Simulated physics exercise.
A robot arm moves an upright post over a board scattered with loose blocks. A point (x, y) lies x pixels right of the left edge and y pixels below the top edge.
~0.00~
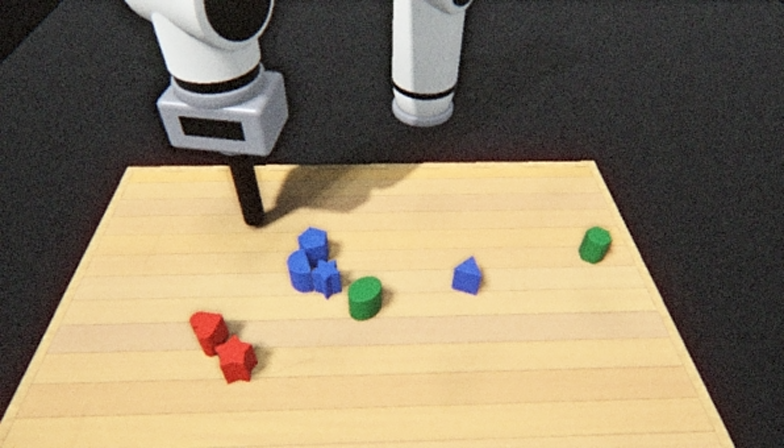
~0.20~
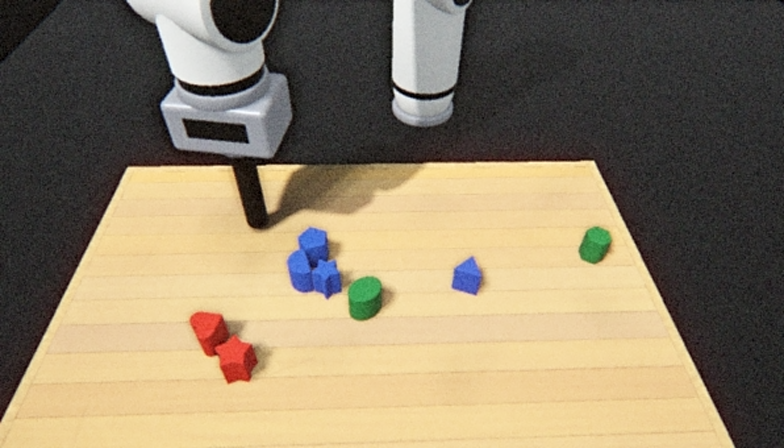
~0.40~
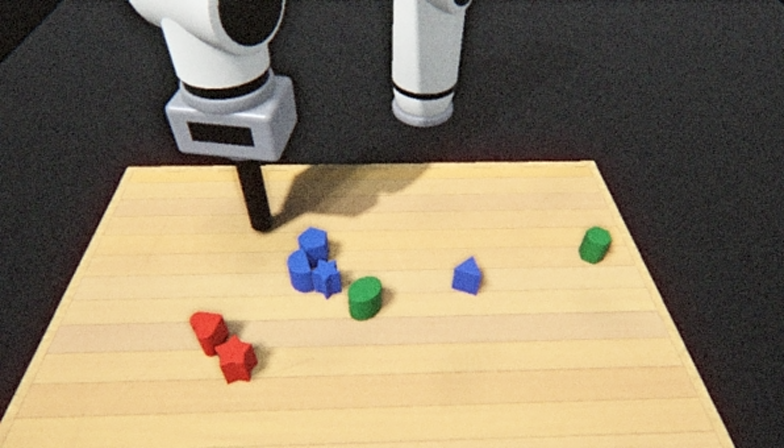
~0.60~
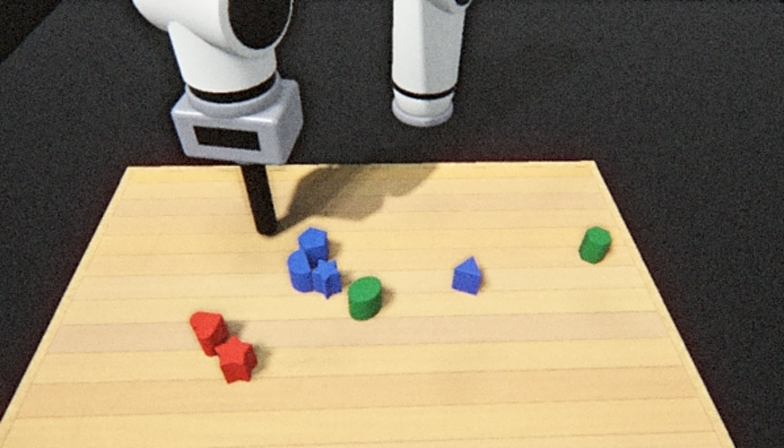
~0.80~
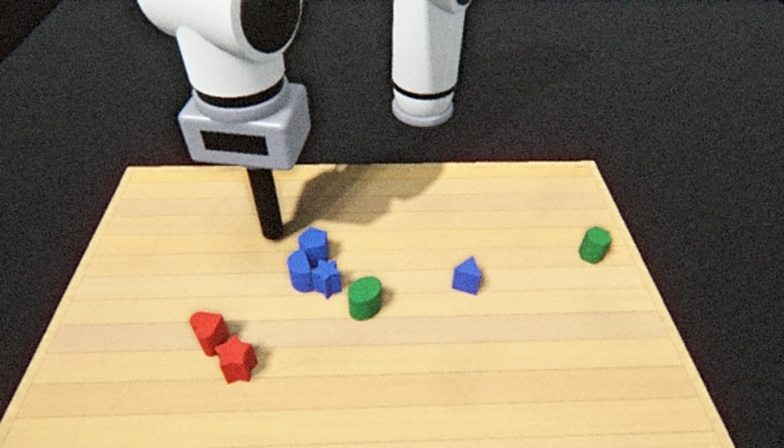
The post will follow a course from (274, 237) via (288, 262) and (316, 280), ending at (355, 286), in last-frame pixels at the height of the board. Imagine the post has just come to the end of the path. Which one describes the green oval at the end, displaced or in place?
Shifted.
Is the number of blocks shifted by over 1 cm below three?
Short answer: No.
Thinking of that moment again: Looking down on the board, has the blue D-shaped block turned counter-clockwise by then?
In short: No.
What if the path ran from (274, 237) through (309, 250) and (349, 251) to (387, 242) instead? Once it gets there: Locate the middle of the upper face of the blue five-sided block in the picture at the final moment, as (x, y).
At (343, 250).
What follows on the original path. One third of the way, post at (287, 258); nothing pushed yet.
Two thirds of the way, post at (316, 275); blue D-shaped block at (313, 280), turned 55° clockwise; blue five-sided block at (316, 237), turned 15° anticlockwise; blue star at (339, 274), turned 15° anticlockwise.
At the end, post at (354, 281); blue D-shaped block at (315, 283), turned 65° clockwise; blue five-sided block at (316, 237), turned 15° anticlockwise; blue star at (357, 283), turned 15° anticlockwise; green oval at (377, 297).
